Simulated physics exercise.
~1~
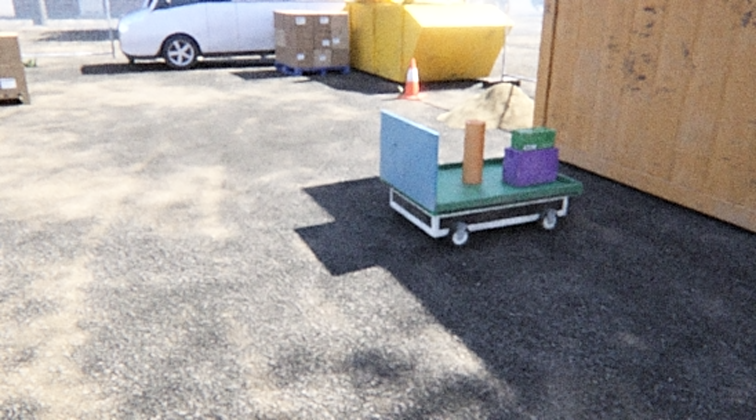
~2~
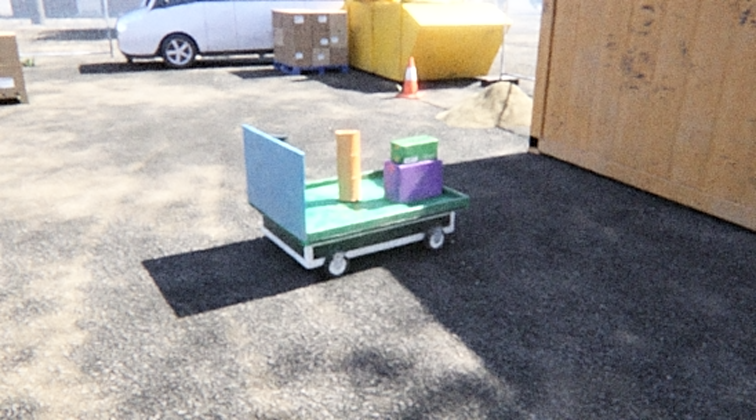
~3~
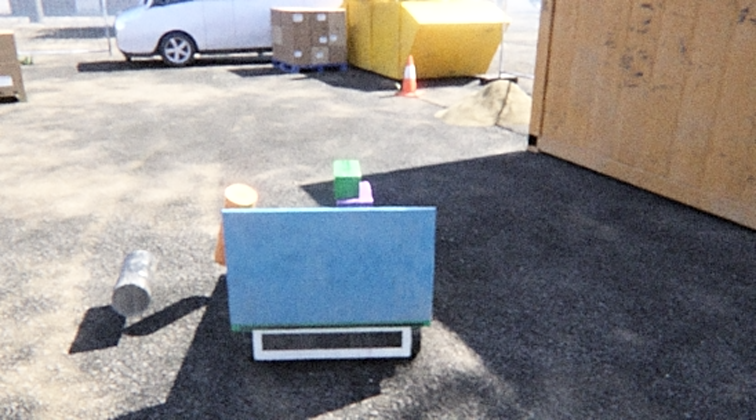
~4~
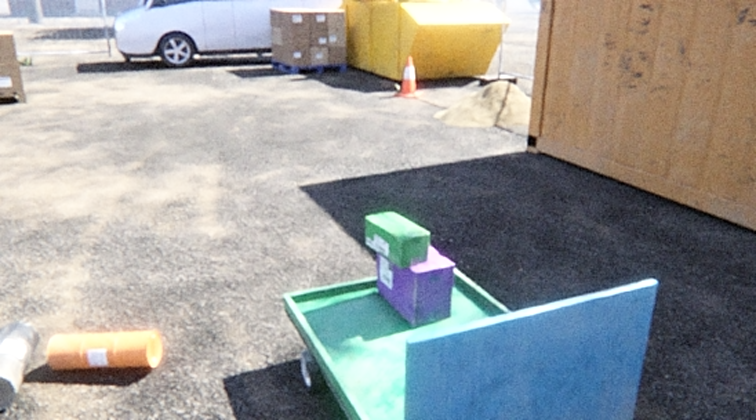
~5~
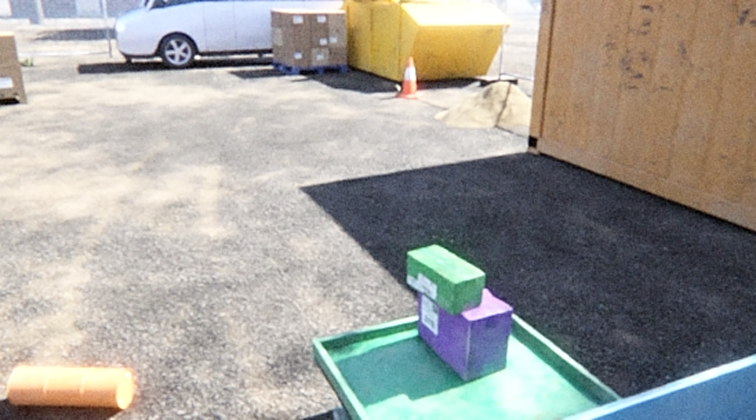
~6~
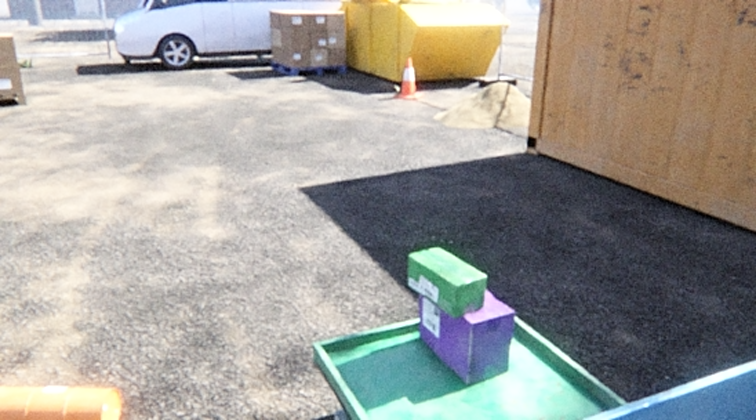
The clip opens on a sunlit yard, where a green cart with a blue board at its front carries an orange cylinder and a green box resting on a purple one. The cart rolls left and toward the viewer, then swings around so the board faces the camera. A grey cylinder comes into view, tumbling off on the left, while the orange one tips and follows it to the ground. The cart keeps turning and moves right, its board sliding mostly out of view. It comes to rest at the lower right with the green box still on the purple one, while the orange cylinder lies on the ground at the lower left.
